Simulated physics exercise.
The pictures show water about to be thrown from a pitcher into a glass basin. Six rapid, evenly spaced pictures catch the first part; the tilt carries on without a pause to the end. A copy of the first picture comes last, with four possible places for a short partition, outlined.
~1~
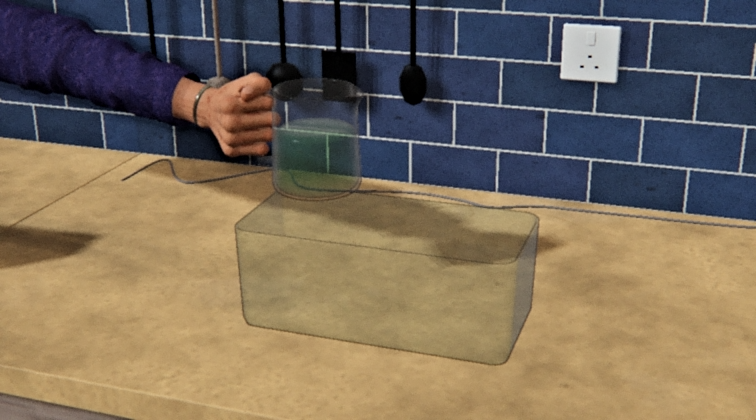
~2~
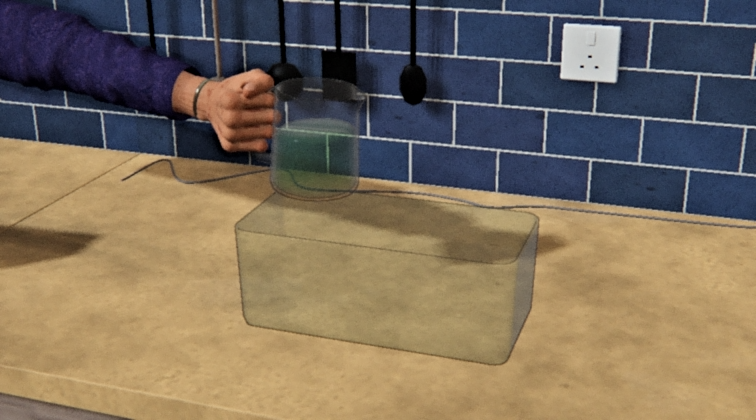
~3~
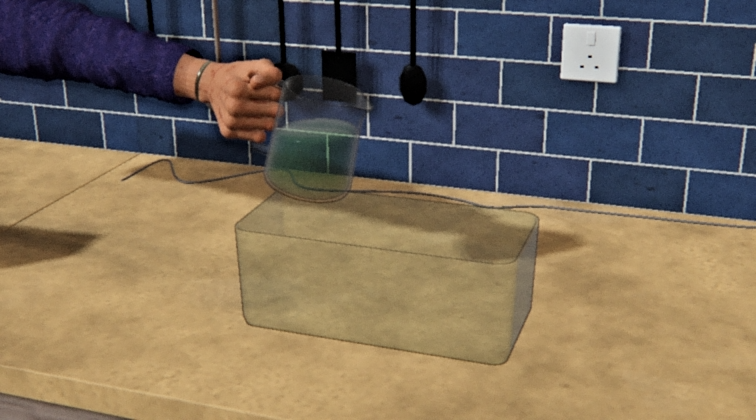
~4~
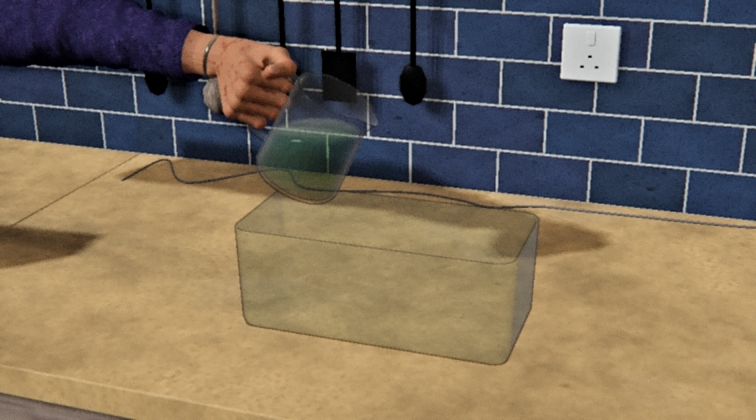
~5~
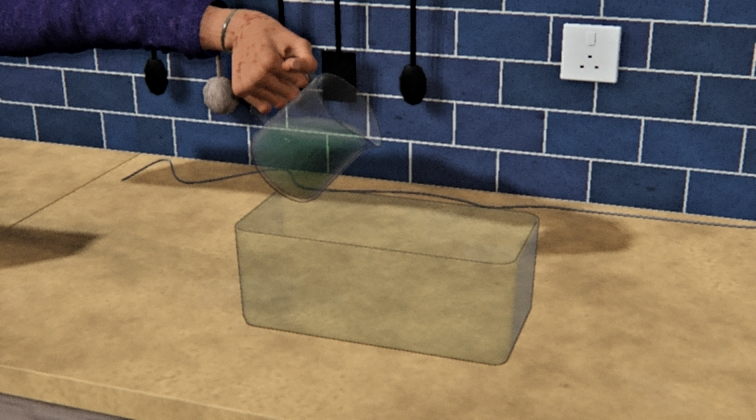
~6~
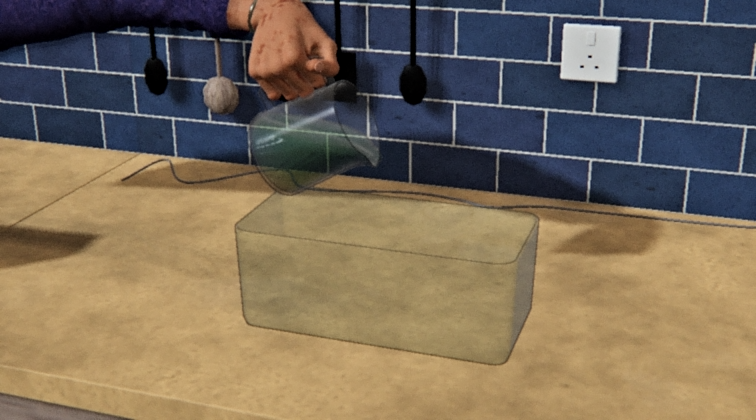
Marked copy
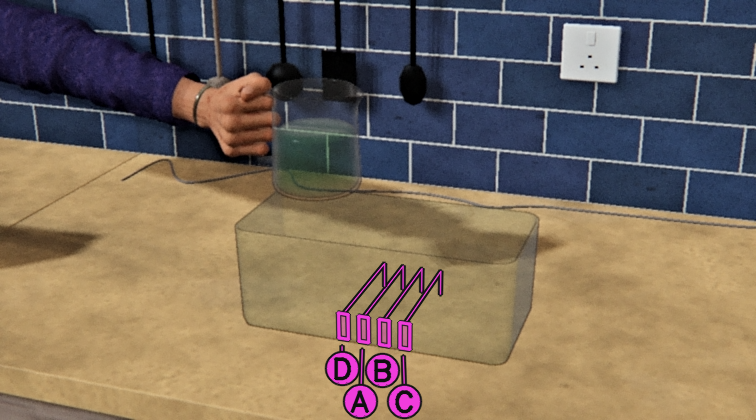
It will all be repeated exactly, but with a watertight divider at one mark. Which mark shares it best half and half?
C.
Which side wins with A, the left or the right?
The right side.
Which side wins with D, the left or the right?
The right one.
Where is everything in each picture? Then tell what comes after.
In the first picture, upright, lip at (361, 95); basin from (245, 321) to (510, 364); nothing has left yet.
In the second picture, tipped about 3°, lip at (364, 98); nothing has left yet.
In the third picture, tipped about 13°, lip at (370, 108); nothing has left yet.
In the fourth picture, tipped about 27°, lip at (377, 124); nothing has left yet.
In the fifth picture, tipped about 45°, lip at (380, 144); nothing has left yet.
In the sixth picture, tipped about 63°, lip at (377, 164); nothing has left yet.
On the marked copy, A at (362, 349); B at (382, 352); C at (403, 356); D at (342, 346).
Choosing A, about 7 % ends left of the wall and 91 % right of it.
Choosing B, about 13 % ends left of the wall and 86 % right of it.
Choosing C, about 56 % ends left of the wall and 42 % right of it.
Choosing D, about 5 % ends left of the wall and 93 % right of it.
